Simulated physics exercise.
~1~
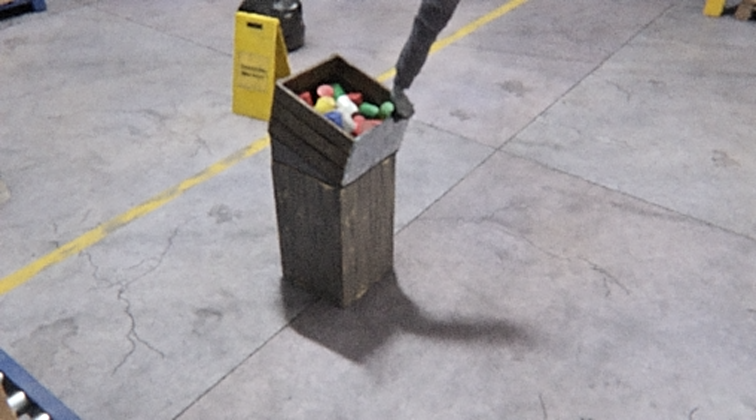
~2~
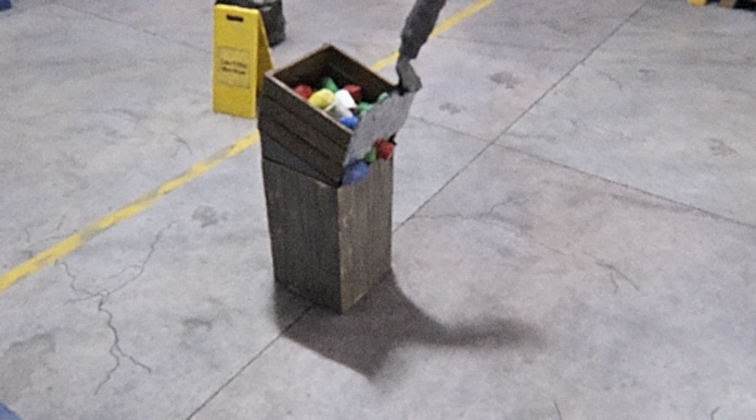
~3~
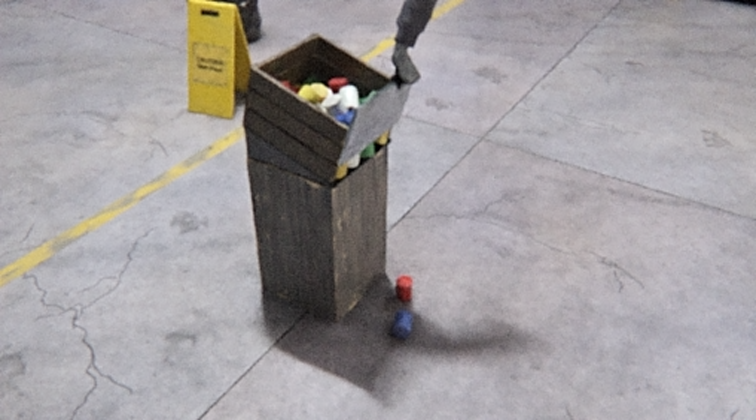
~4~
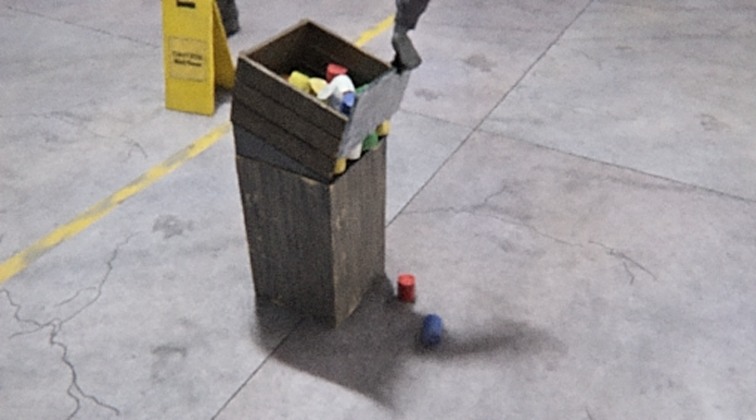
A dark-sleeved arm reaches from above to the gate of a weathered, dark wooden hopper, tilted down to the right on a tall wooden pedestal, seen from above on a cracked concrete warehouse floor. Red, blue, green, yellow and white jars fill the hopper, and a yellow floor sign stands behind, beside a yellow line. The hand raises the grey gate, and jars push into the gap beneath it. A red one and a blue one drop to the floor at right. The blue one rolls slightly right, while the others stay held at the opening.
